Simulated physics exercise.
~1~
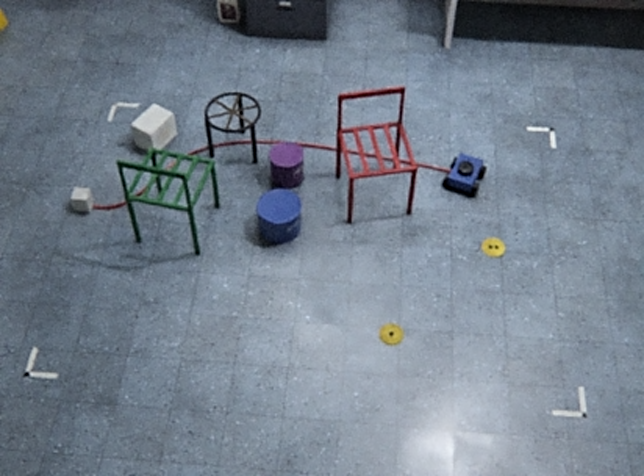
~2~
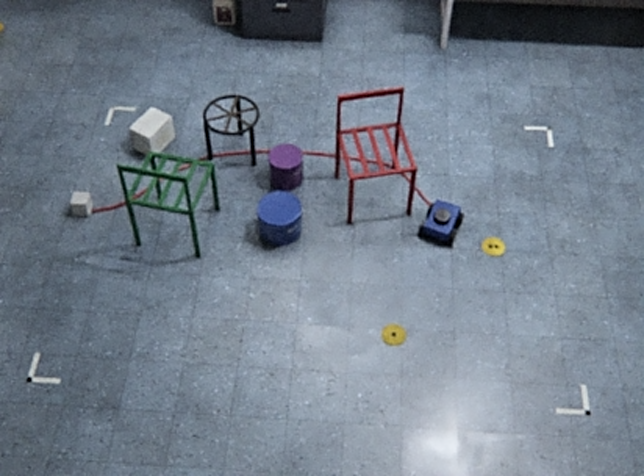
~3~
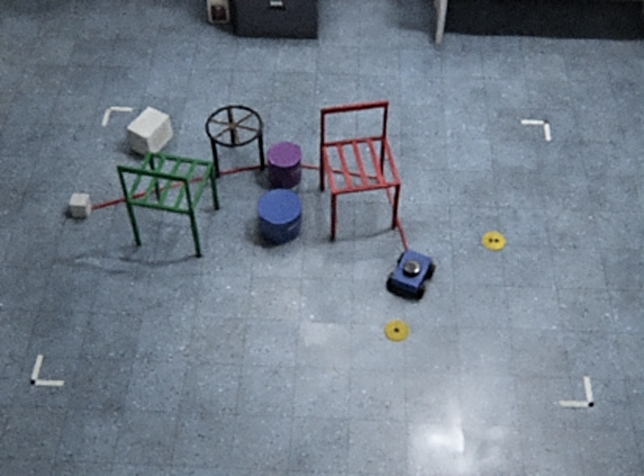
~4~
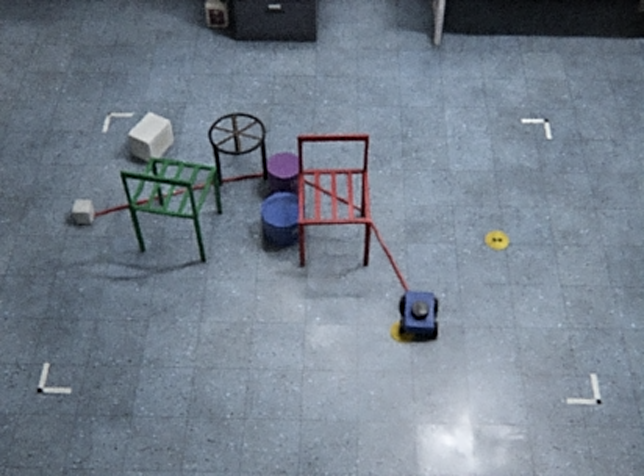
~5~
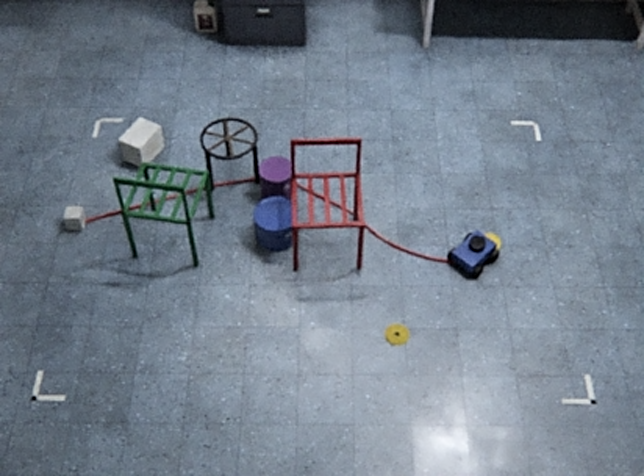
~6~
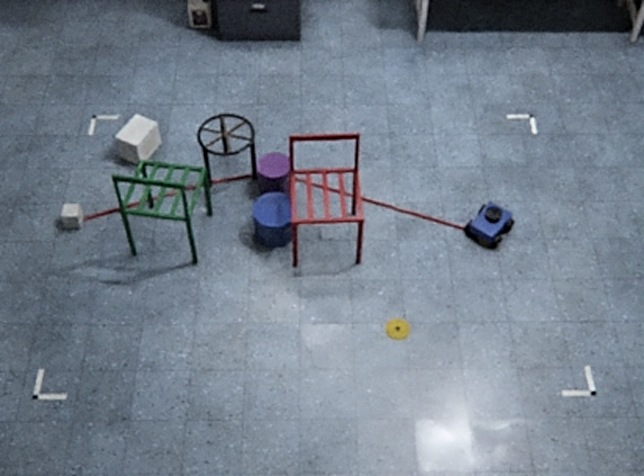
At first, a small blue cart sits right of a red chair, with a red lead running back past a purple bucket, a black stool and a green chair to a small white block at the far left. The cart drives down and left toward the yellow mark with one dot, and the red chair starts to shift left. As the cart reaches that mark, the chair slides farther, ending close beside the blue bin. The cart then heads up and right to the two-dot mark, the lead sagging before straightening. It ends over that mark, everything still standing.
